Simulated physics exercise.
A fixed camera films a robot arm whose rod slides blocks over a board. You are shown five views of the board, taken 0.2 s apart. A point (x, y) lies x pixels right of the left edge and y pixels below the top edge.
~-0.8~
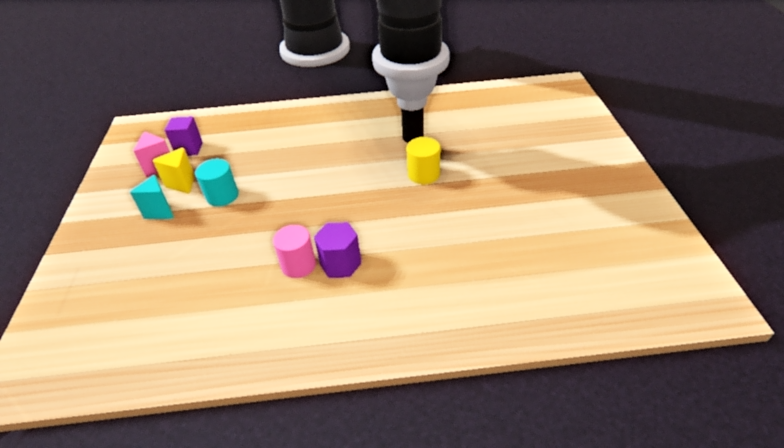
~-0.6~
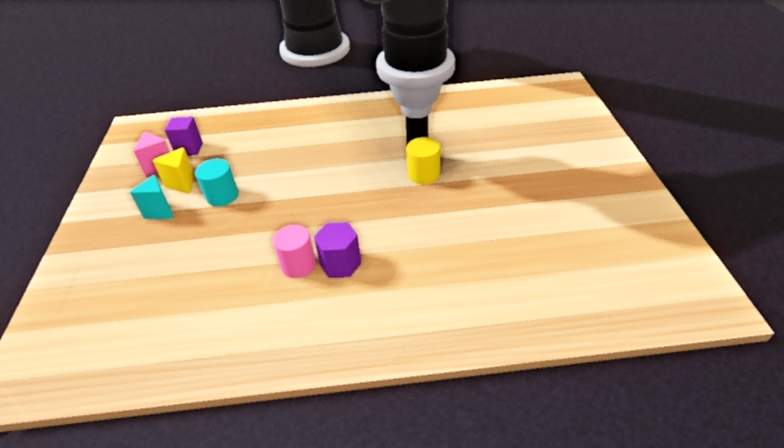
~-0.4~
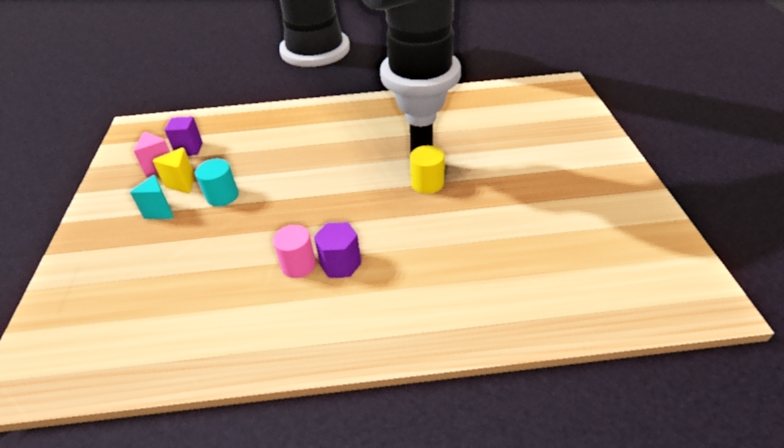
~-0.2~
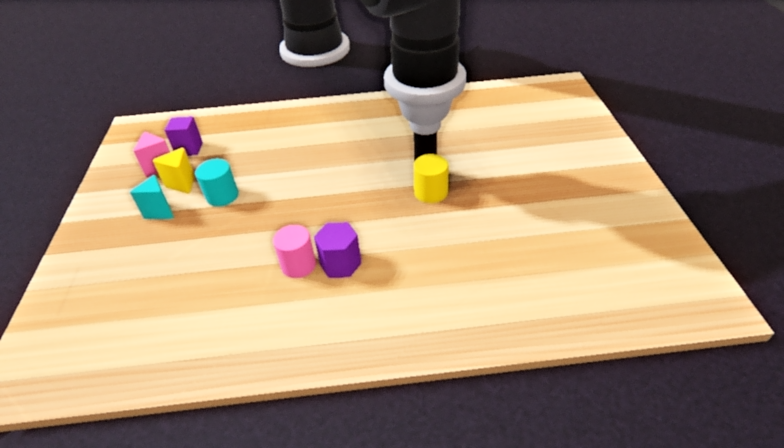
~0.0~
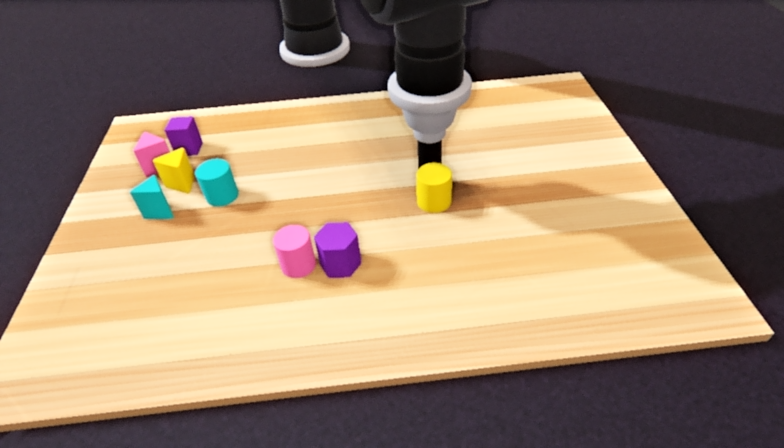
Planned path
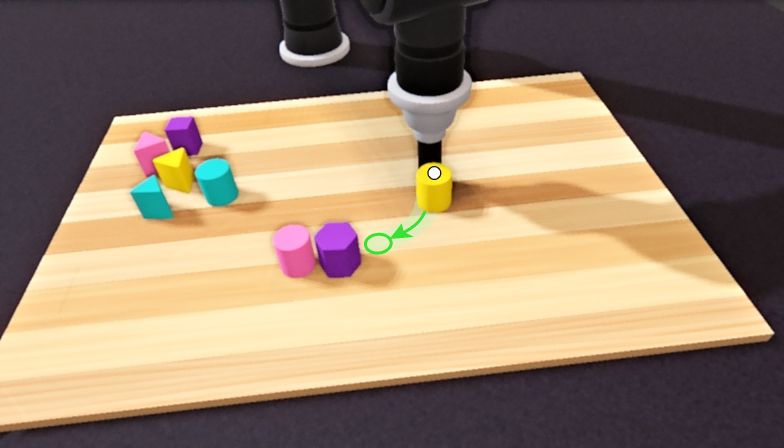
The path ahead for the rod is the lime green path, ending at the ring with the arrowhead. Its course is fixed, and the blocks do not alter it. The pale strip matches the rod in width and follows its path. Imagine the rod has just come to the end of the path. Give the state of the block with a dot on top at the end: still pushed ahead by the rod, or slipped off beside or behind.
Slid off.
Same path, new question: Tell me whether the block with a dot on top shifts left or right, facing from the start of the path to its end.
Left side.
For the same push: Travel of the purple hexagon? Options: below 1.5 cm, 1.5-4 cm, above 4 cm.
Short of 1.5 cm.
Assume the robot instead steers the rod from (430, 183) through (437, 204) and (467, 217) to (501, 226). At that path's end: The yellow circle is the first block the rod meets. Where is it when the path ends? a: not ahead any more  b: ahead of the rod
It's a.
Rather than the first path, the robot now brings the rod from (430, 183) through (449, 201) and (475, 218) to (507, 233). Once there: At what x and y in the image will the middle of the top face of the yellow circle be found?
Around pixel (449, 201).
The drawn path runs from (430, 183) over (427, 206) and (411, 228) to (378, 243); the dot is on the yellow circle.
On the path given first. One third of the way, rod at (426, 194); yellow circle at (439, 197).
Two thirds of the way, rod at (410, 216); yellow circle at (440, 210).
At the end, rod at (377, 231); purple hexagon not moved; yellow circle at (440, 210).
